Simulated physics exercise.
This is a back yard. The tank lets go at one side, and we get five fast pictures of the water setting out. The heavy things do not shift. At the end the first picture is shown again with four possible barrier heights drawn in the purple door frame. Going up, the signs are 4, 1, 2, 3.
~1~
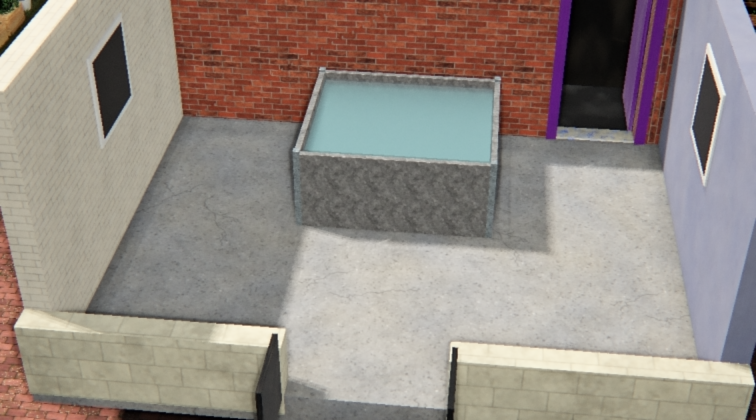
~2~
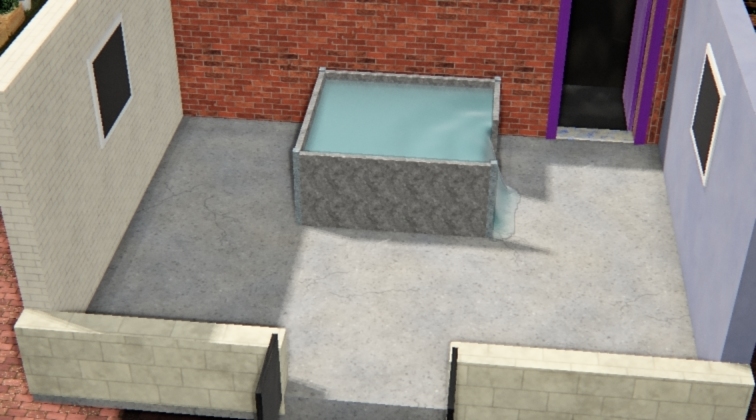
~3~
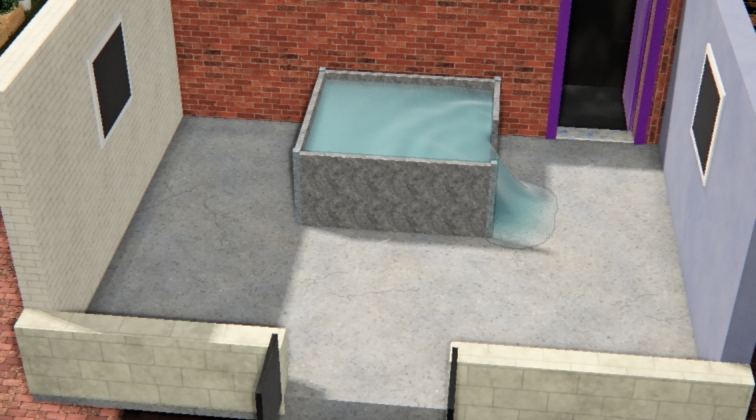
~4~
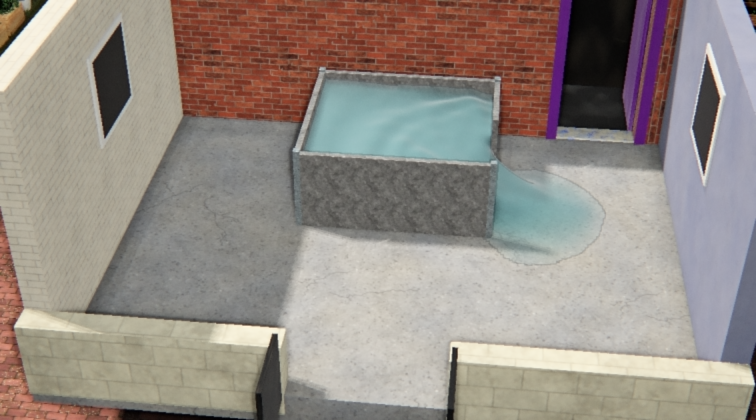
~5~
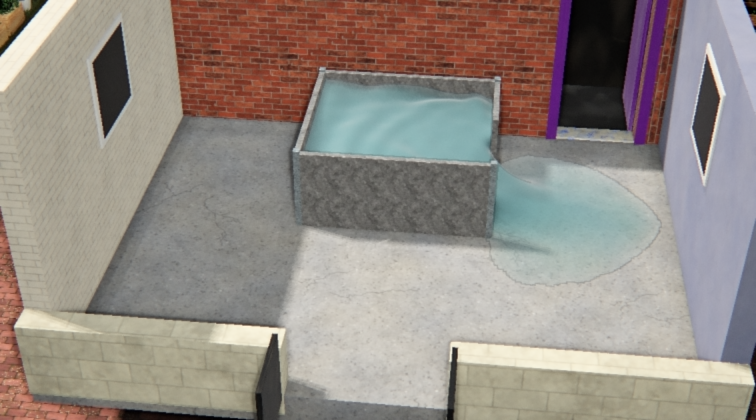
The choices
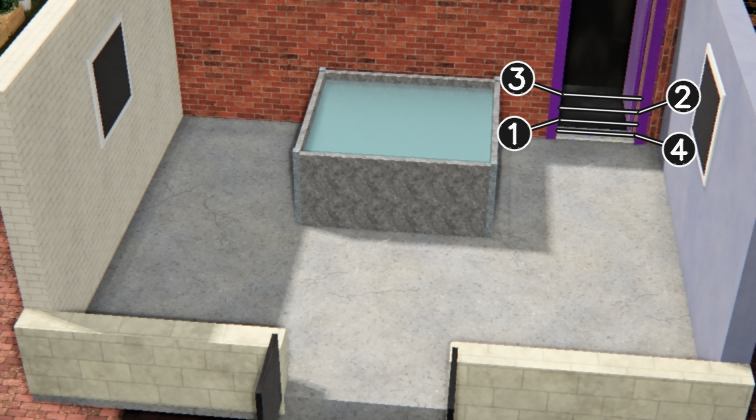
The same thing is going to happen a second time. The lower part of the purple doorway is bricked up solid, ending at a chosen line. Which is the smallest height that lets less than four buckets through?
The limit is 1.
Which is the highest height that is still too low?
4.
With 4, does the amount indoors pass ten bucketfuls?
Yes, clearly.
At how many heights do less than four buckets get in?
Three.
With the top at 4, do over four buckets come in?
Yes.
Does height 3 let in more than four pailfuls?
No, that is safe.
On the marked copy, 1 at (597, 122); 2 at (599, 110); 3 at (601, 96); 4 at (596, 132); from the bottom up 4, 1, 2, 3.
With 1, a bucket or two gets in.
With 2, nothing gets over.
With 3, nothing gets over.
With 4, some 15 bucketfuls get in.
